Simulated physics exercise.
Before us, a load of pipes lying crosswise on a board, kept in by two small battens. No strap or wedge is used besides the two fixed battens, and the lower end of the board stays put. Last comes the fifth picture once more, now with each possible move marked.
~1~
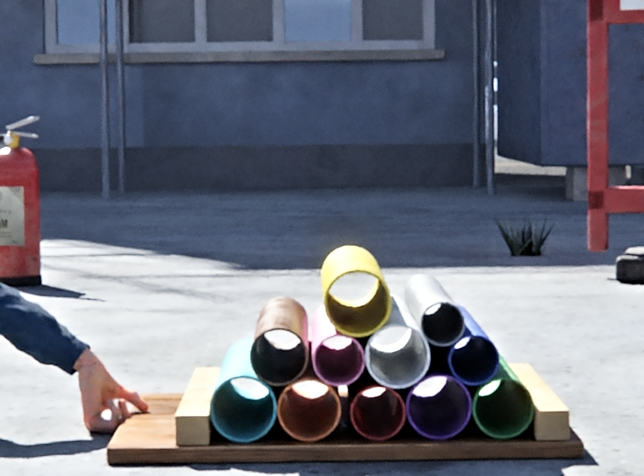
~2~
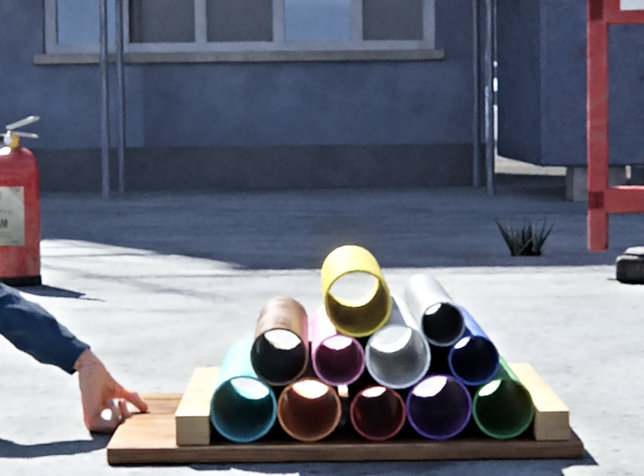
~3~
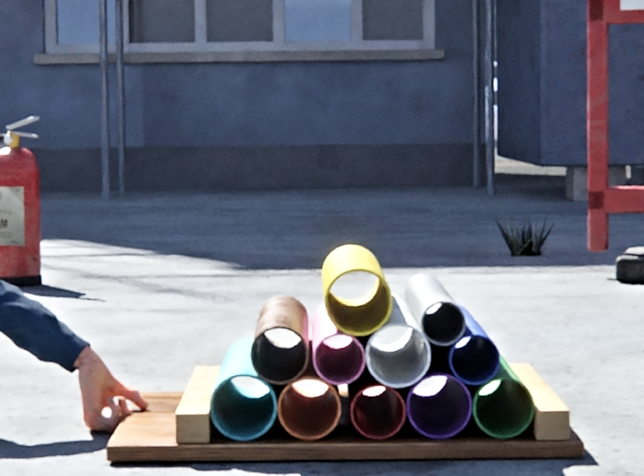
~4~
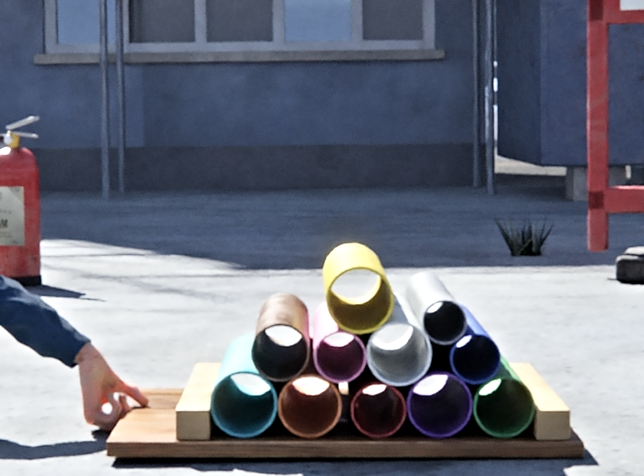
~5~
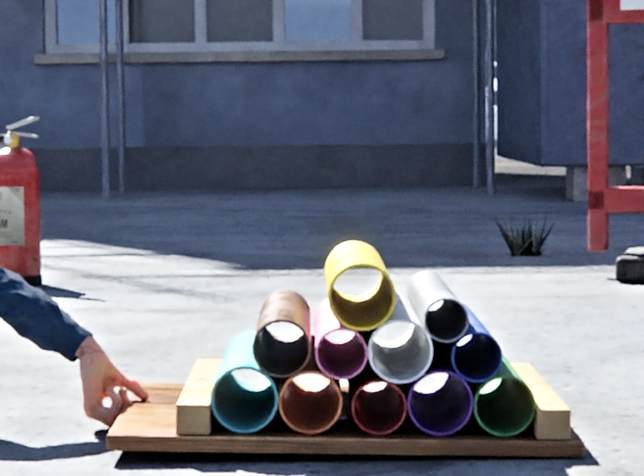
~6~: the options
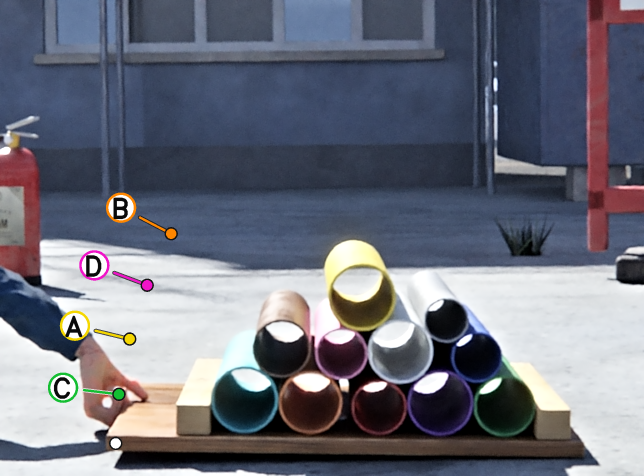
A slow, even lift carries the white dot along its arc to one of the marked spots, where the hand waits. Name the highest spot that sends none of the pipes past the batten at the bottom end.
The last mark within the limit is A.
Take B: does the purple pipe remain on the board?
Yes.
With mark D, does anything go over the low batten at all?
Yes.
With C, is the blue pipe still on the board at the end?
Yes, with C.
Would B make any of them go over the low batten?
Yes.
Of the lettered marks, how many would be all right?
The number is two.
On the copy, A at (129, 339); B at (171, 234); C at (119, 395); D at (147, 285); the white dot at (116, 443).
On A. First, board at 12°.
Then, board at 15°.
Finally, board at 15°, none over the low batten.
By contrast, B six over the low batten; C none over the low batten; D four over the low batten (white, blue, yellow, grey).
